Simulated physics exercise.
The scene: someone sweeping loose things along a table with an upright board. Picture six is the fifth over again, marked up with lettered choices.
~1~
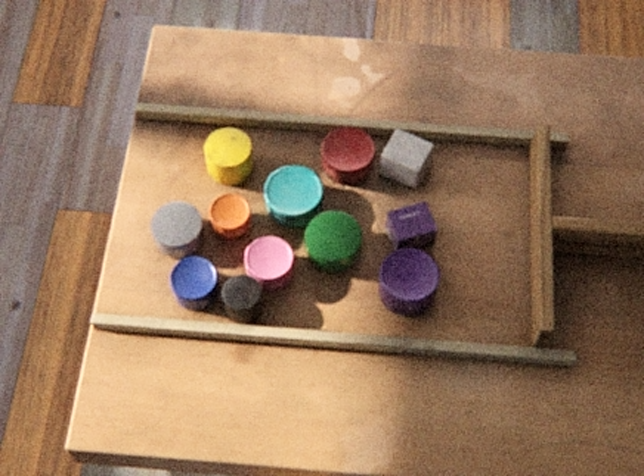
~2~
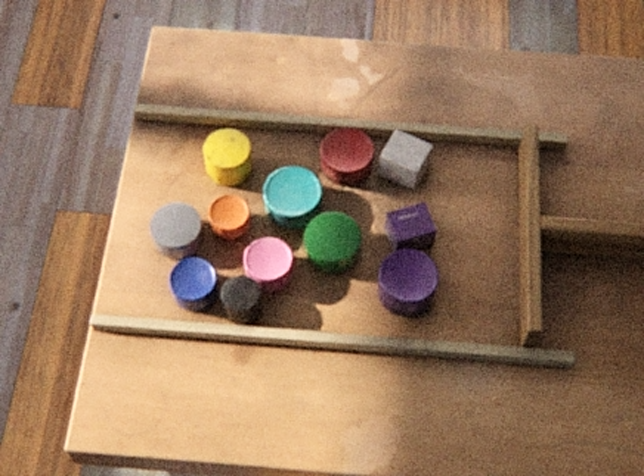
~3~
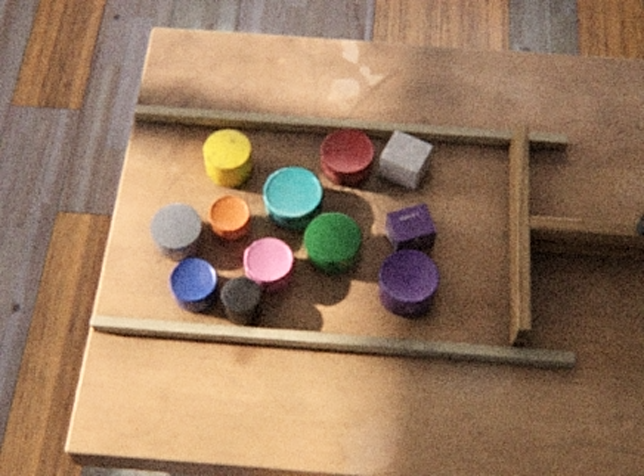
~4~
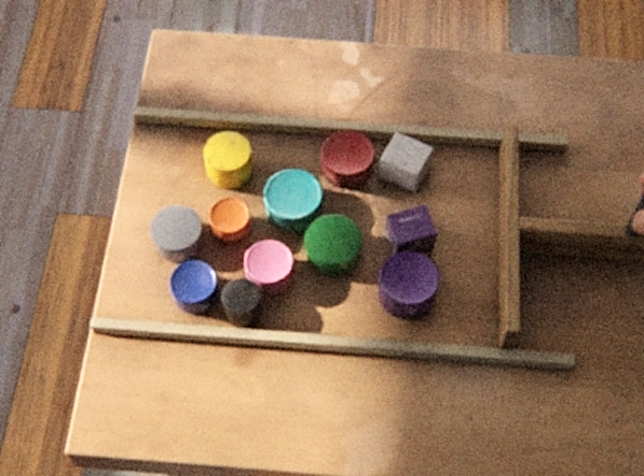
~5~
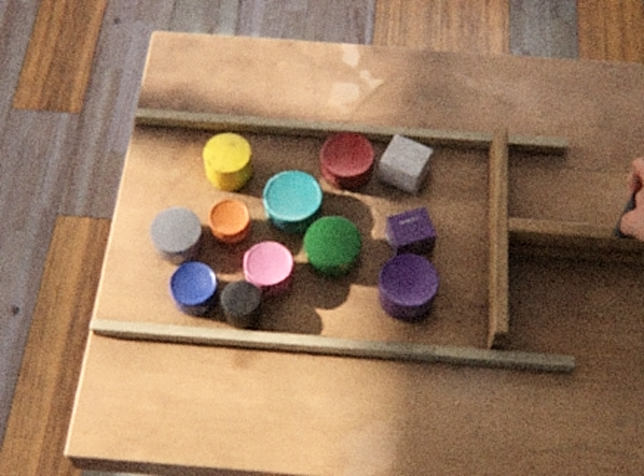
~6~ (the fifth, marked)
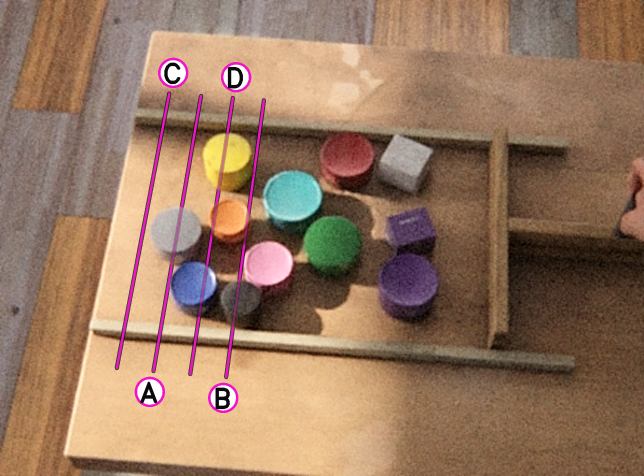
The video shows colourful round tins and two small blocks sitting still between wooden rails on a table, while an upright board slides slowly left toward them and a hand holding its handle comes into view at the right.
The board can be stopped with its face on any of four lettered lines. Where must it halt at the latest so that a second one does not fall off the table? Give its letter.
No second one falls up to B.
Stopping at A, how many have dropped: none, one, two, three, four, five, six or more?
In all, six or more.
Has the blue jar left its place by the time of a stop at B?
Yes.
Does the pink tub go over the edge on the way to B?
By then, no.
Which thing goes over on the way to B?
The grey pot.
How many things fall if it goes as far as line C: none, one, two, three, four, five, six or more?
Six or more.
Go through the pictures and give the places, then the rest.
The first frame shows yellow tin (230, 157); grey pot (178, 230); green pot (333, 243).
The second frame shows board (534, 222); blue jar (194, 285).
The third frame shows board (523, 221); black tin (242, 301).
The fourth frame shows board (513, 222); pink tub (269, 268).
The fifth frame shows board (502, 224); purple tub (407, 288); red tub (347, 162); orange jar (230, 224).
On the marked copy, A at (179, 223); B at (246, 228); C at (145, 221); D at (213, 226).
Taking B. A third of the way, board (410, 217); red tub (336, 162); white block (383, 171).
Two thirds of the way, board (319, 210); grey pot (163, 240); blue jar (159, 296).
When it is over, board (250, 205); grey pot over the edge; blue jar (100, 297); one fallen.
As for the rest, A drops seven; C drops eight; D drops four.
